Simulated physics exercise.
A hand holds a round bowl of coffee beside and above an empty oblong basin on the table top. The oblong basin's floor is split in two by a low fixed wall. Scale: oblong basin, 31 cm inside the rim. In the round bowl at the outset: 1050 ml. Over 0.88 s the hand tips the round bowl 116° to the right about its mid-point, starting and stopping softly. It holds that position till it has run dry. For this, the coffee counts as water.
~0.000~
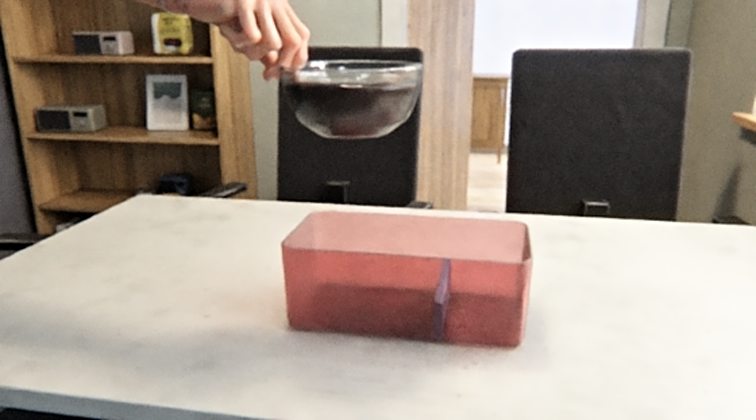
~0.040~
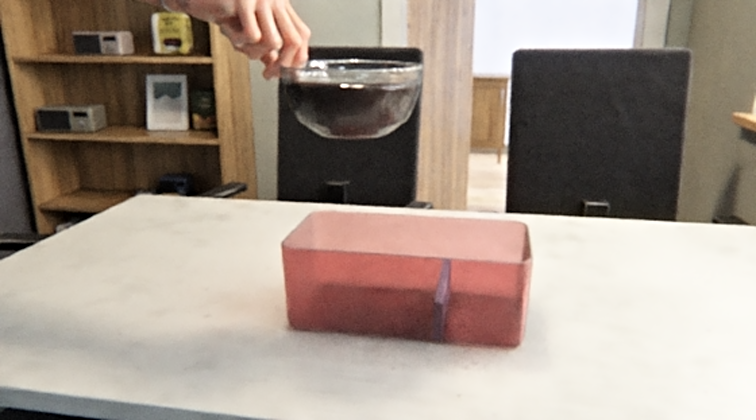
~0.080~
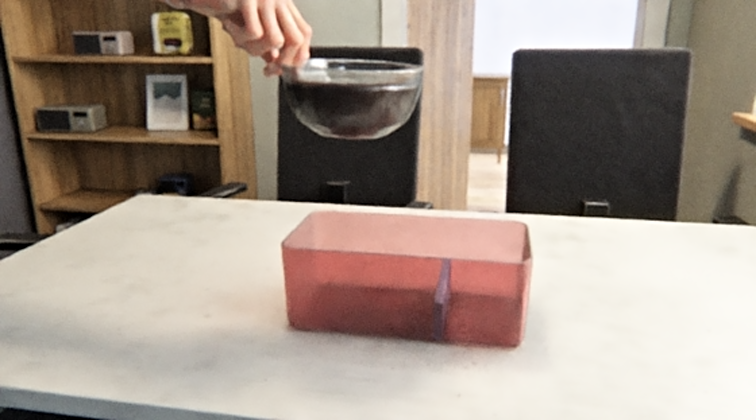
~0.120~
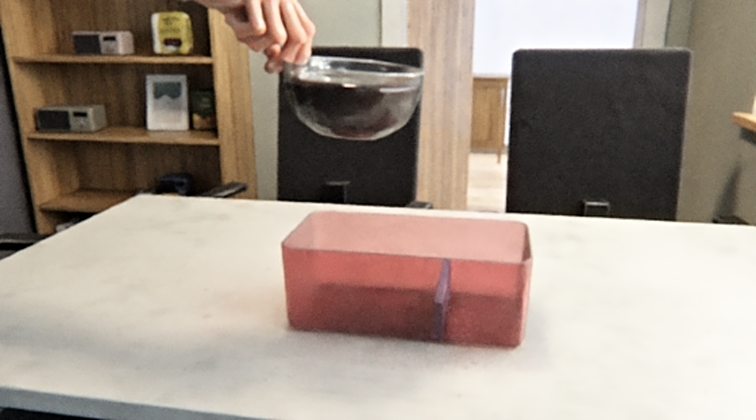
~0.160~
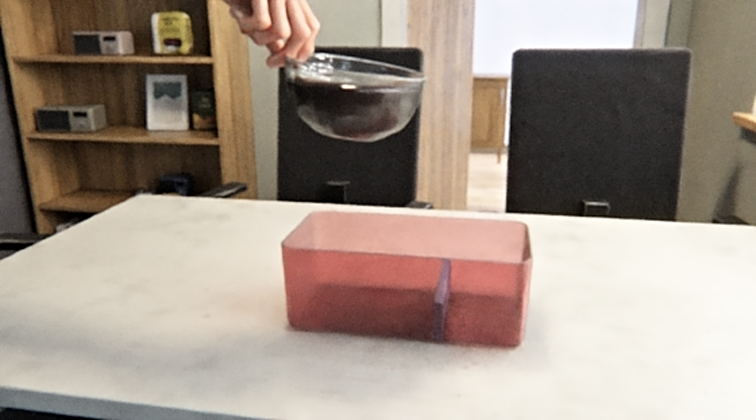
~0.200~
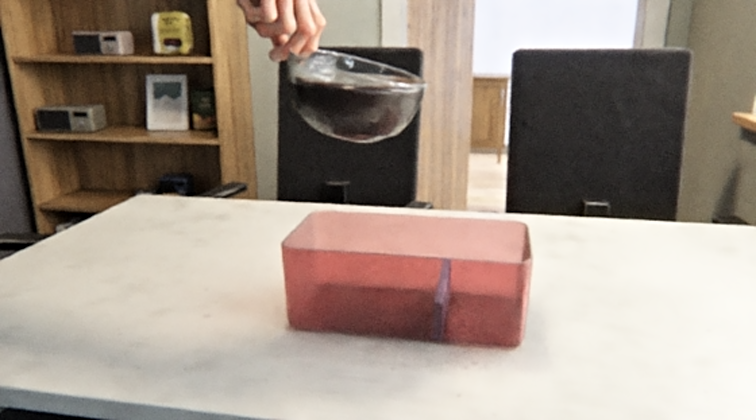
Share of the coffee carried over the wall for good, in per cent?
Near 55 per cent.
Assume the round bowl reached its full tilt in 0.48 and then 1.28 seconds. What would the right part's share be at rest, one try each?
I'd say 45 percent on the first go, 65 percent on the next.
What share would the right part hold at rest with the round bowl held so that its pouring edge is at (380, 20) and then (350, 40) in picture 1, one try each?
The first try gives around 35 percent, the second around 10 percent.
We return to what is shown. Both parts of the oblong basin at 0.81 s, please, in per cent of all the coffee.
Near 26 on the left, 48 on the right.
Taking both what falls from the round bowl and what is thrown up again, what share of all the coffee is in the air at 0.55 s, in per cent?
Share: Roughly 50 per cent.
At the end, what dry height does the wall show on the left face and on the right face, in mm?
I'd say some 36 mm on the left and some 10 mm on the right.
Then, 0.55 s in, the tilt is 81° and 35 per cent is still to pour, 0 is left of the wall and 16 right of it.
Then, 0.81 s in, the tilt is 114° and 0 per cent is still to pour, 25 is left of the wall and 47 right of it.
Then, 1.09 s in, the tilt is 116° and 0 per cent is still to pour, 39 is left of the wall and 55 right of it.
Then, 1.38 s in, the tilt is 116° and 0 per cent is still to pour, 40 is left of the wall and 55 right of it.
Finally, 40 per cent lies left of the wall, 55 right of it and 6 outside.
